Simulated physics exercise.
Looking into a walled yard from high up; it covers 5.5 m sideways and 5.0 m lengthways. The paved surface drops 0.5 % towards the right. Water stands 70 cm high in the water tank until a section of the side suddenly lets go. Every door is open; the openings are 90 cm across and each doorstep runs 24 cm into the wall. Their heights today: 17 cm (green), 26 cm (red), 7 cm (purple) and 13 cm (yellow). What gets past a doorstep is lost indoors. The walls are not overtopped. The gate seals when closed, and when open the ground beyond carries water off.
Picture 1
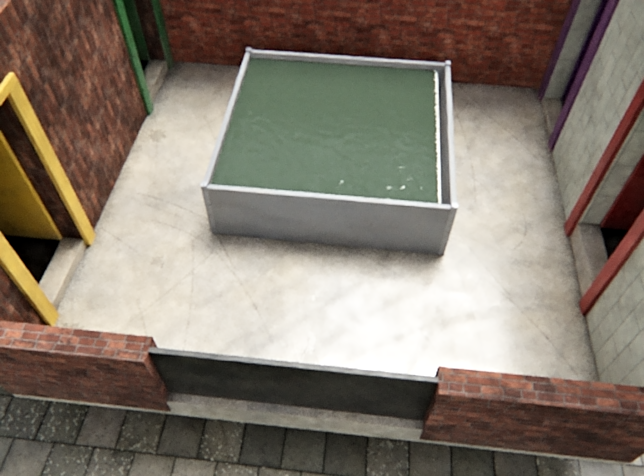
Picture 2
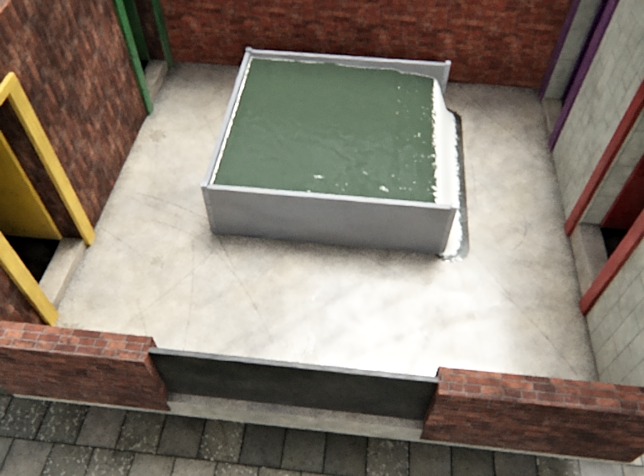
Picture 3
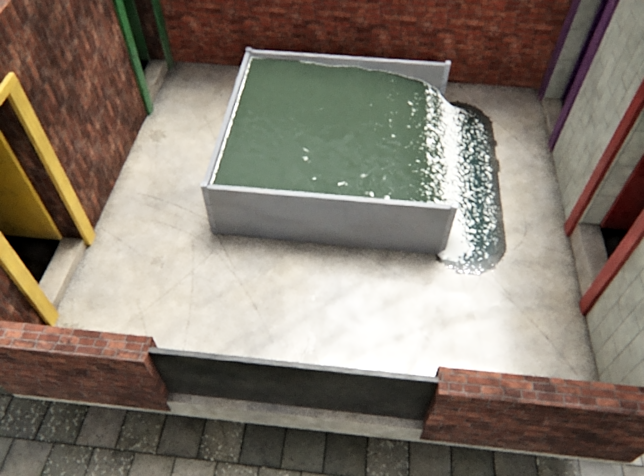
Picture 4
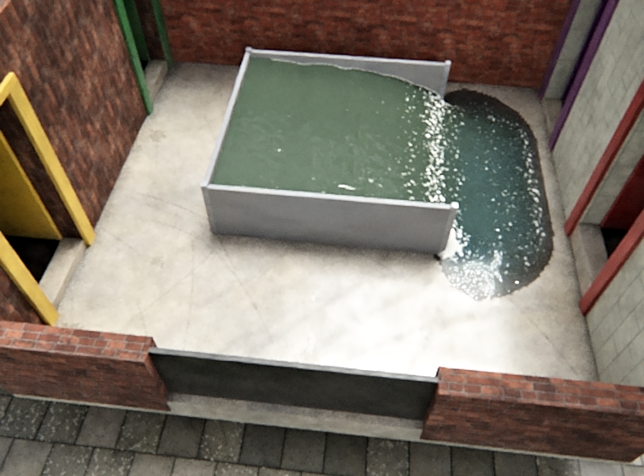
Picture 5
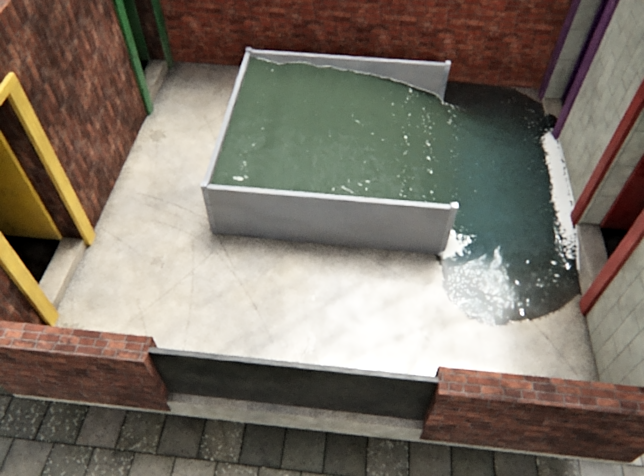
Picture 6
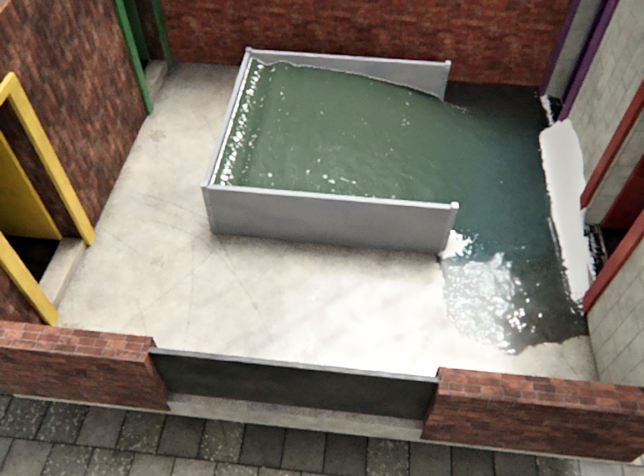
In a brick-walled yard, green water poured out of the open right side of a big grey tank, spread across the pale floor, then splashed along the right wall and reached the red doorway.
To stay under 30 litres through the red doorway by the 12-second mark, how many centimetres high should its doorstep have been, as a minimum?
Close to 34 cm is just enough.
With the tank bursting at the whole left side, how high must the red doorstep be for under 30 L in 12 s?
Some 15 cm.
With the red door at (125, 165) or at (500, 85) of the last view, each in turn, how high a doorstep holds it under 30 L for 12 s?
About 14.0 and 37 cm.
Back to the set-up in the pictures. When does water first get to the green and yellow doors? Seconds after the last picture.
Green 2.8 s, yellow 2.8 s.
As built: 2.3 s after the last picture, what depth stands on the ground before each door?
Depths in cm: Green 0, red 29, purple 34, yellow 0.
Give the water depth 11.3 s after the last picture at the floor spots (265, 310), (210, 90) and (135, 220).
Roughly 12, 9 and 8 cm, in turn.
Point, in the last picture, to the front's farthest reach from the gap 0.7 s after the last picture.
Around (599, 423).
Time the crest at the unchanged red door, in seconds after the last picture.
At about 1.0 s.
Then, 0.7 s after the last picture water covers 30 % of the floor, deepest (54 cm) near (554, 194); 40 cm at the red door, 20 litres in over its 26 cm doorstep.
Then, 2.3 s after the last picture water covers 65 % of the floor, deepest (44 cm) near (599, 423); 29 cm at the red door, 92 litres in over its 26 cm doorstep.
Then, 11.3 s after the last picture water covers 100 % of the floor, deepest (19 cm) near (599, 423); 13 cm at the red door, 96 litres in over its 26 cm doorstep.
At the red door as built, the water peaked near 40 cm, 1.1 s after the last picture.
With a doorstep of 30 cm, 58 litres would have come in within the 12 s; with 40 cm, 6 litres. So under 30 litres takes about 34 cm.
